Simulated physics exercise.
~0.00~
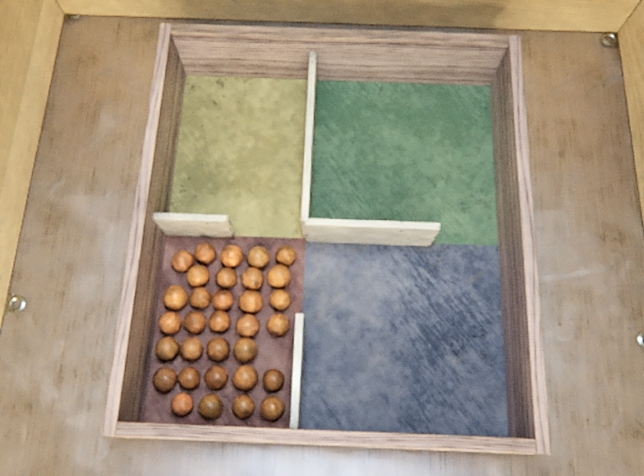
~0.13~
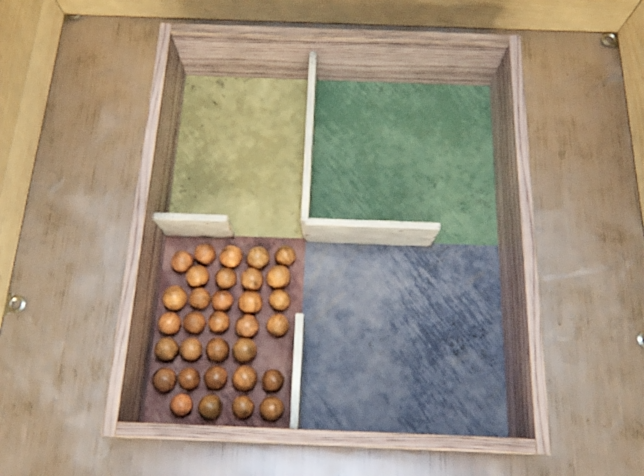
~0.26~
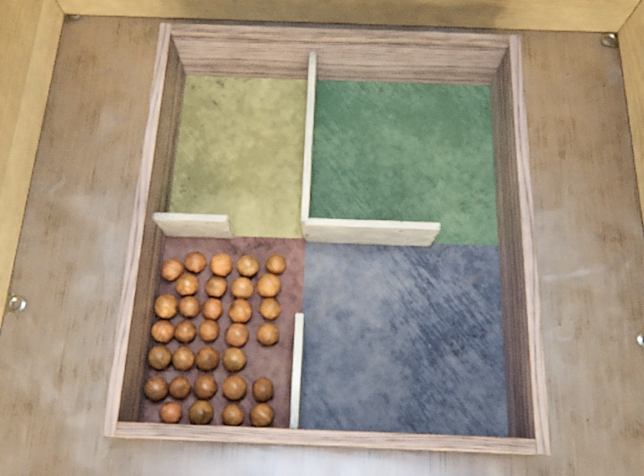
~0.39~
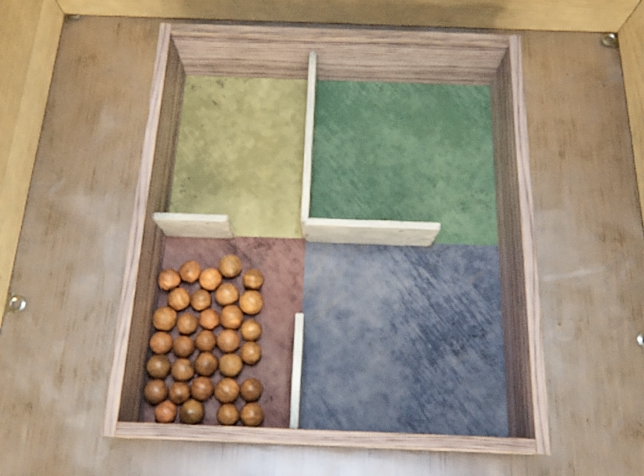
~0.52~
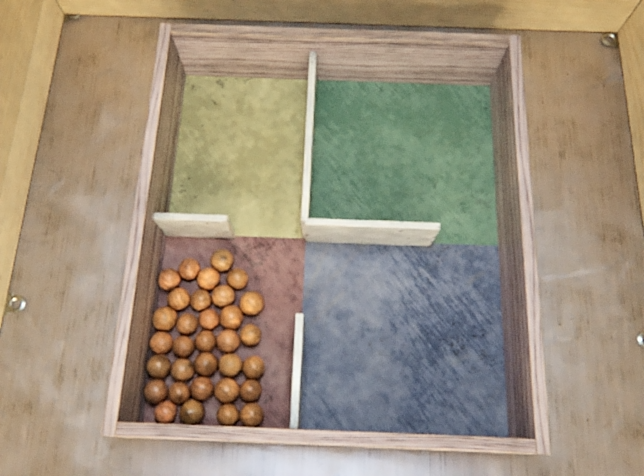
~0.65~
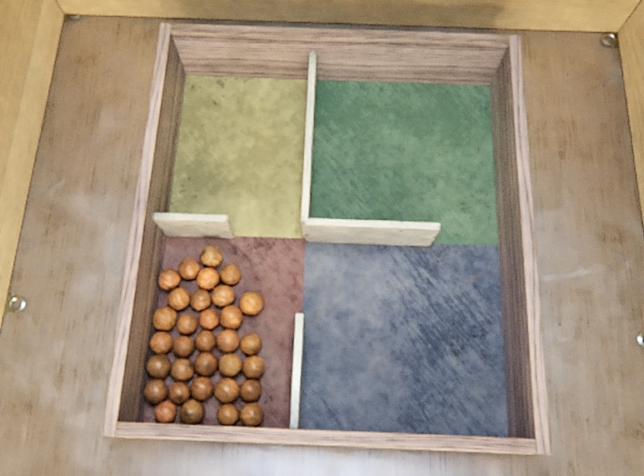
The round brown onions in the red bay sat still at first, then slid left and bunched against the wooden side, and a few at the top shifted slightly while the other bays stayed empty.
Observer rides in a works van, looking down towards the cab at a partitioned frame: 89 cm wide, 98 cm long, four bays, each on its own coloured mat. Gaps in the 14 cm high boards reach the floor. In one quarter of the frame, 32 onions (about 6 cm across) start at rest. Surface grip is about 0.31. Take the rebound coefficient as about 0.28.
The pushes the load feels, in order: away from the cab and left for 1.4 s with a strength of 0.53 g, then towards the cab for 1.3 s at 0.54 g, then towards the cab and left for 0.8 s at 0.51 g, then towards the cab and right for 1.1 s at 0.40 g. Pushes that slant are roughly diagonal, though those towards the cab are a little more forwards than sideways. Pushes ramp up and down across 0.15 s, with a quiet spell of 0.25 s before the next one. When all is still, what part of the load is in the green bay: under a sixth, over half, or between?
Into the green bay go under one-sixth of them by the end.
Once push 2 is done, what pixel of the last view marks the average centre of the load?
Roughly (231, 195).
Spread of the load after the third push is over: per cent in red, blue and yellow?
The load sits as red 50 per cent, blue 0 per cent and yellow 50 per cent.
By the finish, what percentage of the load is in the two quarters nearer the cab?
Share: About 80 in a hundred.
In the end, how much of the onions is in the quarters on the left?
Share: About 80 in a hundred.
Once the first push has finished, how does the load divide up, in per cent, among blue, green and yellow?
After that push: Blue 0, green 0 and yellow 0 percent.
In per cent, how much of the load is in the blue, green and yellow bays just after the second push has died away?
By that time it's blue at 10 percent, green at 0 percent and yellow at 50 percent.
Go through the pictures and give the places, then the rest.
Middle of the blue mat (404, 335); middle of the green mat (403, 158); middle of the red mat (226, 328); middle of the yellow mat (242, 152); 32 in the red bay; the onion farthest behind, in the direction of the first push, is at (286, 255), in the first frame.
In the second frame, 32 in the red bay; the onion farthest behind, in the direction of the first push, is at (285, 256).
In the third frame, 32 in the red bay; the onion farthest behind, in the direction of the first push, is at (276, 264).
In the fourth frame, 32 in the red bay; the onion farthest behind, in the direction of the first push, is at (253, 280).
In the fifth frame, 32 in the red bay; the onion farthest behind, in the direction of the first push, is at (222, 260).
In the sixth frame, 32 in the red bay; the onion farthest behind, in the direction of the first push, is at (230, 275).
After push 1 (1.64 s), 32 in the red bay.
After push 2 (3.19 s), 15 in the red bay, 2 in the blue bay and 15 in the yellow bay.
After push 3 (4.24 s), 16 in the red bay and 16 in the yellow bay.
After push 4 (5.59 s), 2 in the red bay, 6 in the blue bay, 1 in the green bay and 23 in the yellow bay.
When it is over (at 6.40 s), 2 in the red bay, 5 in the blue bay, 2 in the green bay and 23 in the yellow bay. Asked share, 2 of 32, 6 per cent.
